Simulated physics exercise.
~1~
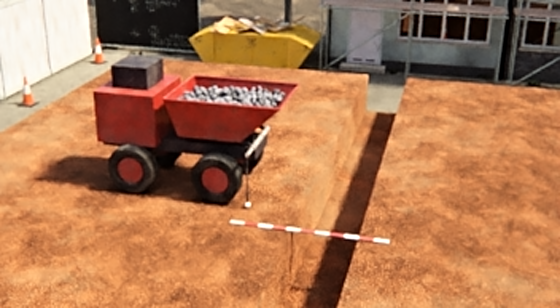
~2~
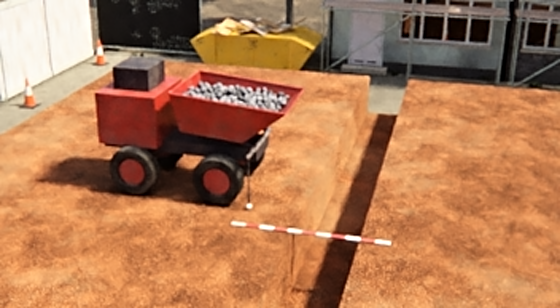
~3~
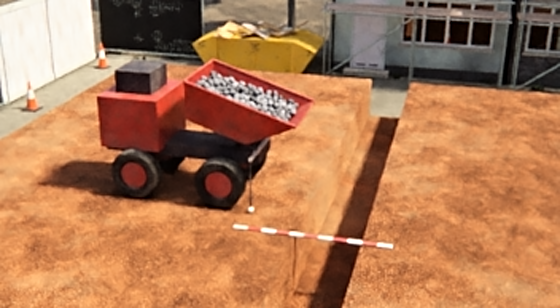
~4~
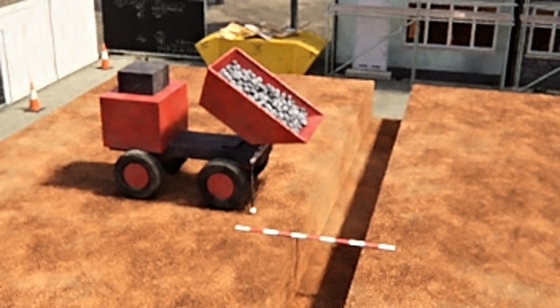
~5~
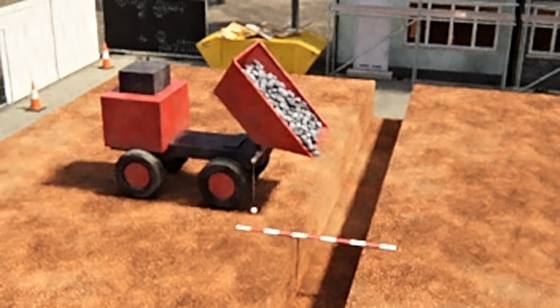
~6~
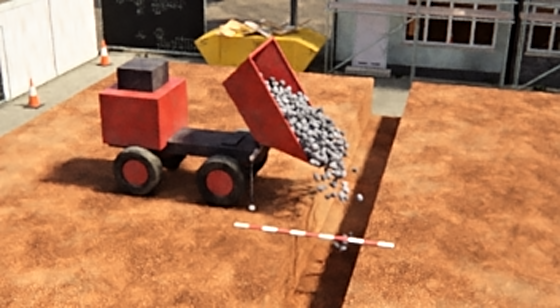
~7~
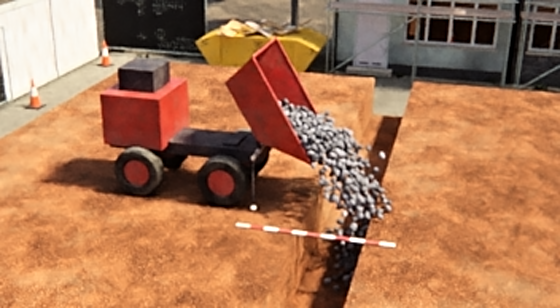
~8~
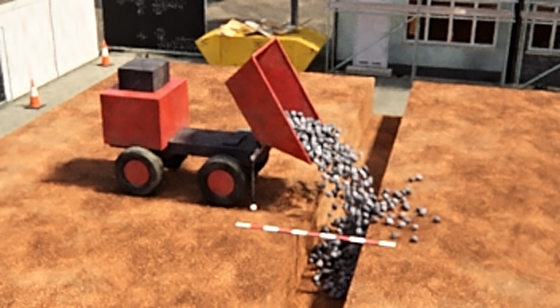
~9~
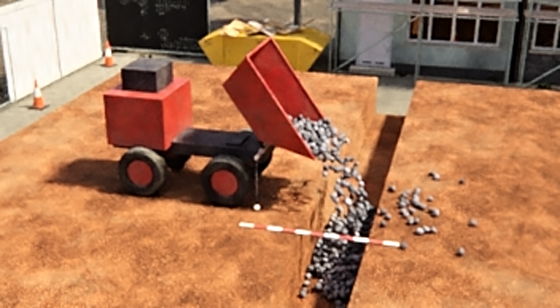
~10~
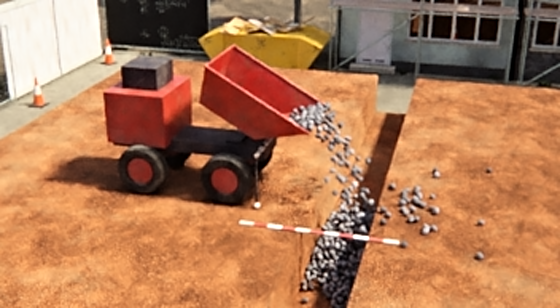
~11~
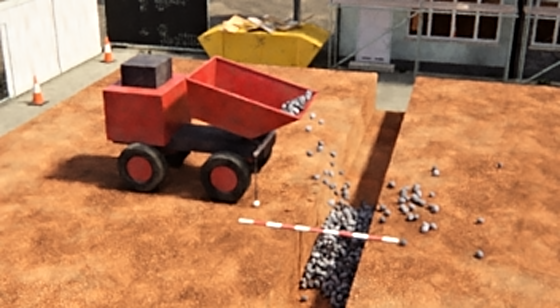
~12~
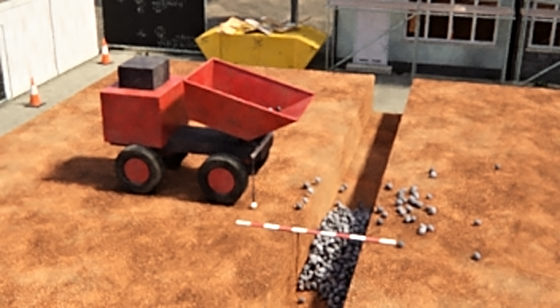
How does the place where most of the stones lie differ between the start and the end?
At the start the stones are all piled in the red skip of the dumper. At the end most of them lie lower down and further right, in the trench.
